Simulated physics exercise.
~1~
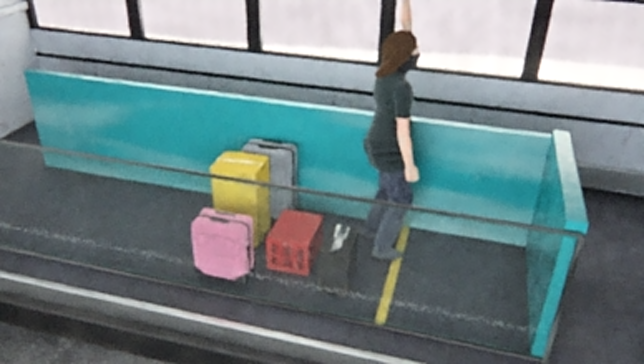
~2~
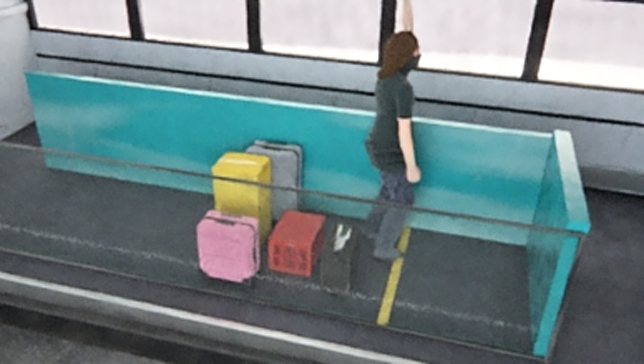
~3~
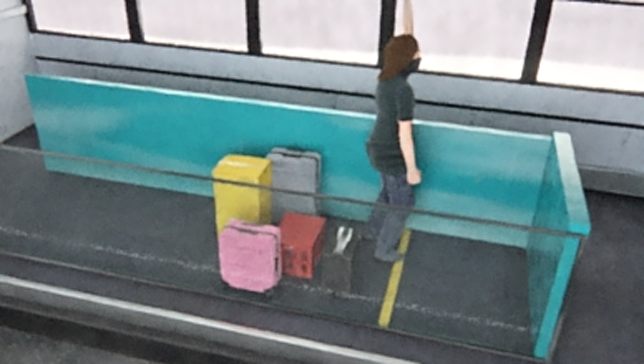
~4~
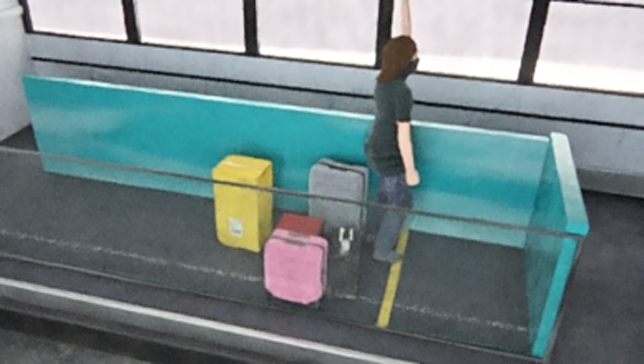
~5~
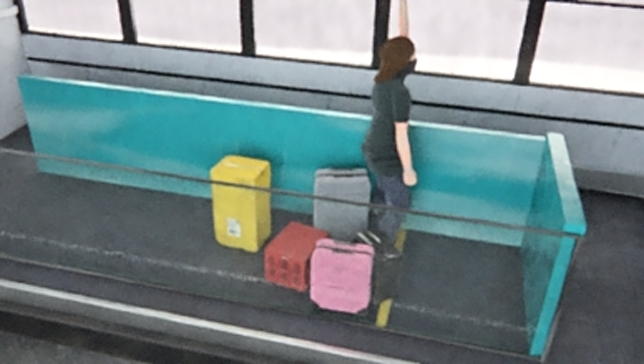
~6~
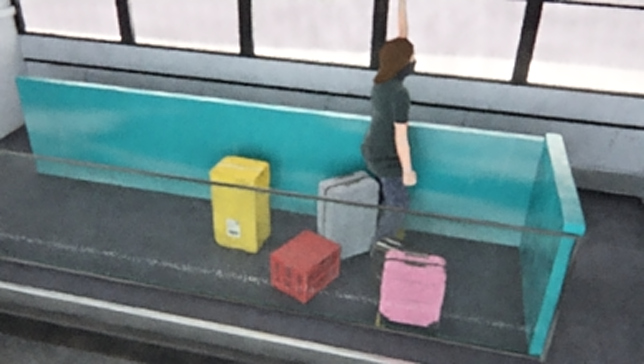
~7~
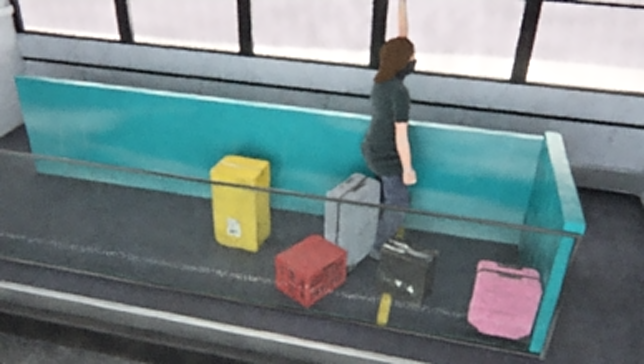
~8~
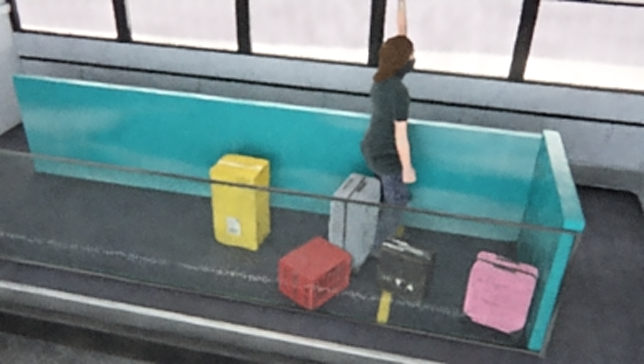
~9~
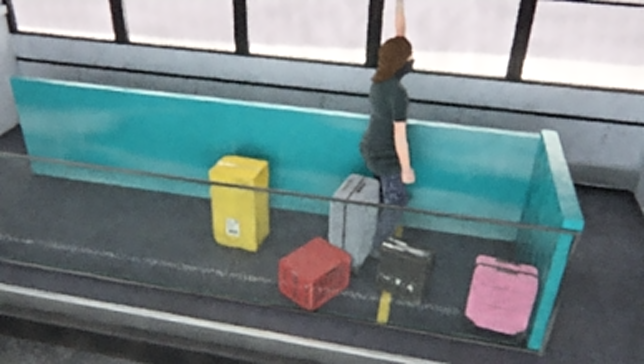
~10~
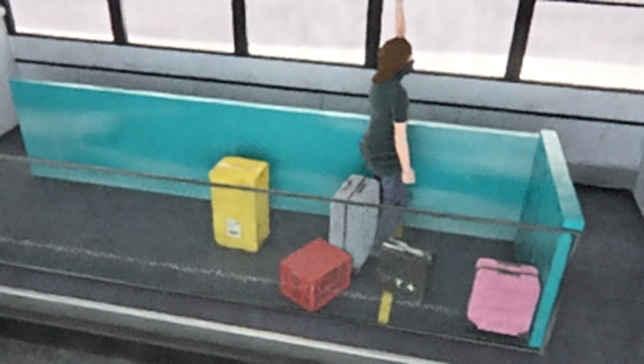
Inside a tram, a bay with low teal panels is seen from above and to the side, with windows behind. A traveller in dark clothes stands near a yellow floor line, one arm raised, beside a yellow case, a grey case, a small pink case, a red crate and a dark box. The pink and grey cases slide right while the yellow one stays put. The pink case travels farthest, crossing the line to the right end, as the dark box shifts over the line too. The red crate turns and, like the grey case, stops short, and everything settles upright.
